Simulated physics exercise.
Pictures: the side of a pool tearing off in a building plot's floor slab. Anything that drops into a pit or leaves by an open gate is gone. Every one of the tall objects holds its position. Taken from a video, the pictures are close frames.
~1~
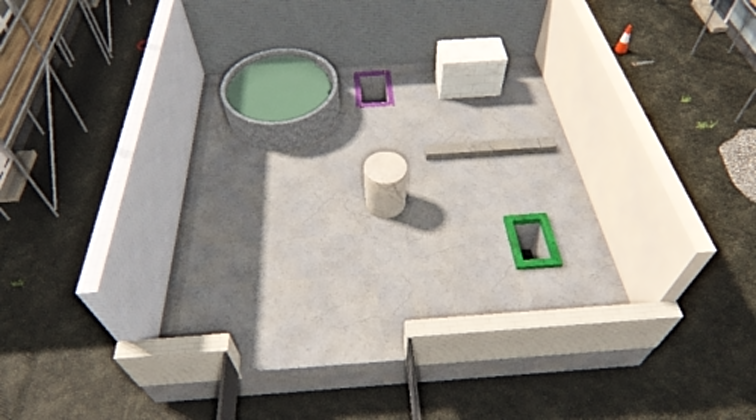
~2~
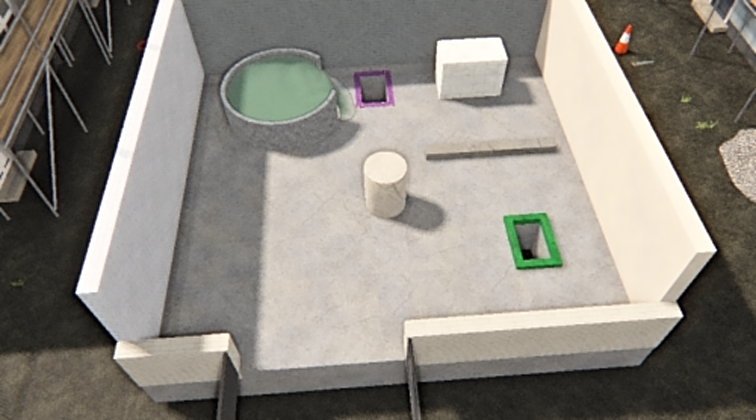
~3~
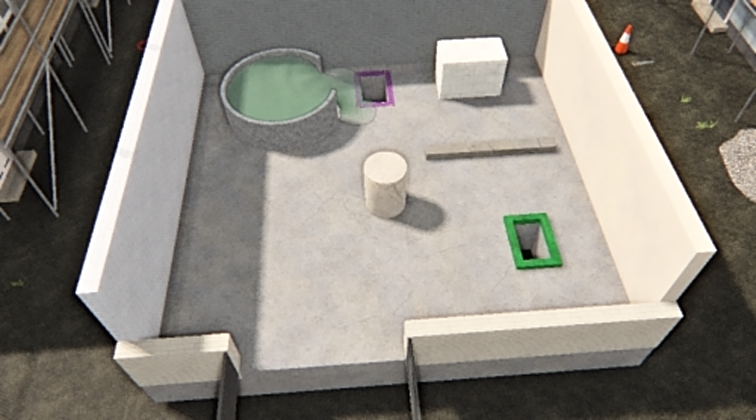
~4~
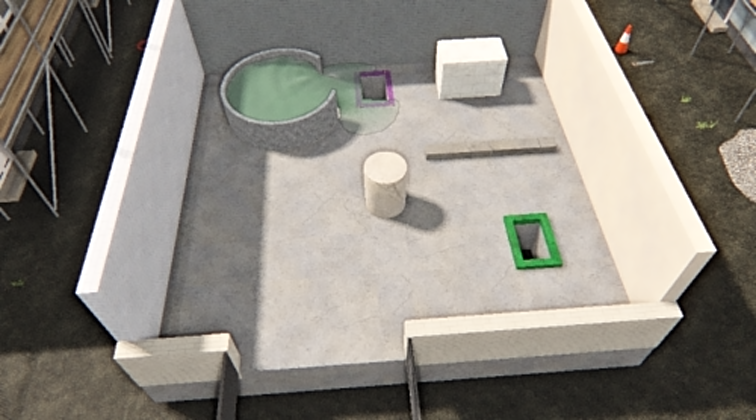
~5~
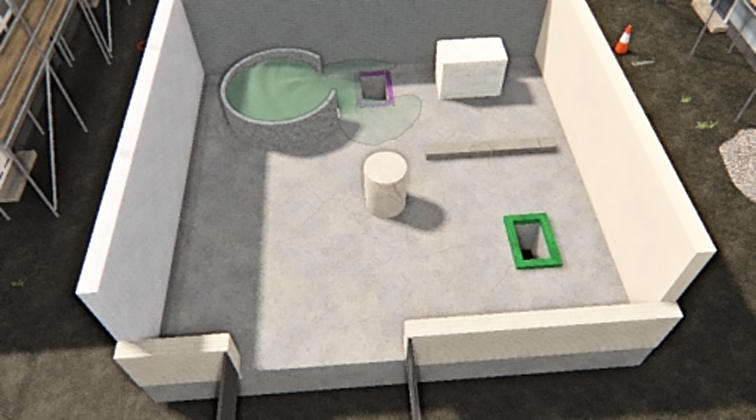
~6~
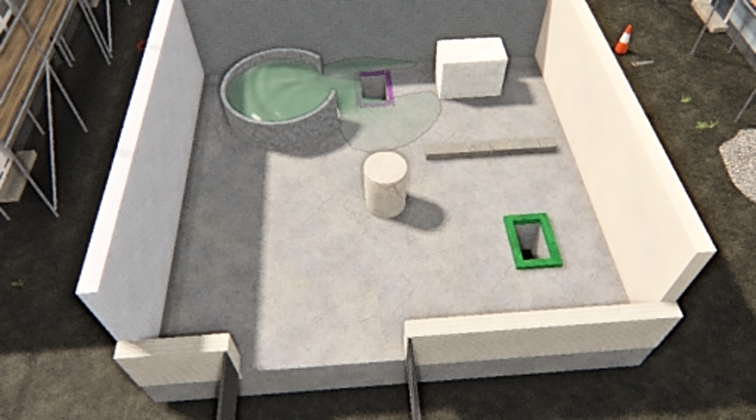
Green water sits still in a round pool on a walled concrete floor, then pours through a gap opening in its right side, spreading in a thin sheet around the purple-framed opening and toward the white block and low bar.
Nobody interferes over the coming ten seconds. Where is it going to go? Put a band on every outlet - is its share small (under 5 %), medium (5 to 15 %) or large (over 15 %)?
In the end, the gate has a small share, the purple pit has a large share, the green pit has a small share.
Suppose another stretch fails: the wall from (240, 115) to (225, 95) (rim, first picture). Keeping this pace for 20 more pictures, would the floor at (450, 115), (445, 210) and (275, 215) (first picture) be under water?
Going point by point: Left unwetted, left unwetted, waterlogged.
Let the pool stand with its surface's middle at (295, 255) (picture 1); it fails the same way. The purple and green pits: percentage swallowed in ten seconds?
The purple pit gets 2 per cent, the green pit 15 per cent.
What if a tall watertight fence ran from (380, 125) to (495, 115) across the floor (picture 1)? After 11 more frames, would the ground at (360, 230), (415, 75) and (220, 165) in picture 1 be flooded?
In the order given, the spots are spared, swamped and spared.
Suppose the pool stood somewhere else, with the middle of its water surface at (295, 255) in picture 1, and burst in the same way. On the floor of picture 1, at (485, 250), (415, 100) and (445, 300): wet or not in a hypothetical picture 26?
Taking them as they were asked, they come out soaked, bone dry, soaked.
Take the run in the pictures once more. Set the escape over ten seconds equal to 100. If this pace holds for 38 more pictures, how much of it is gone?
It would be around 85 %.
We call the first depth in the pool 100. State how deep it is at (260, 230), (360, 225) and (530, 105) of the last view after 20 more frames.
Around 0, 0 and 12 %.
A moment on, water covers 15 % of the floor; the gate 0 %, the purple pit 16 %, the green pit 0 %.
Next, water covers 20 % of the floor; the gate 0 %, the purple pit 28 %, the green pit 0 %.
Then, water covers 25 % of the floor; the gate 0 %, the purple pit 39 %, the green pit 0 %.
Later, water covers 30 % of the floor; the gate 0 %, the purple pit 50 %, the green pit 0 %.
In the end, water covers 40 % of the floor; the gate 0 %, the purple pit 59 %, the green pit 0 %.
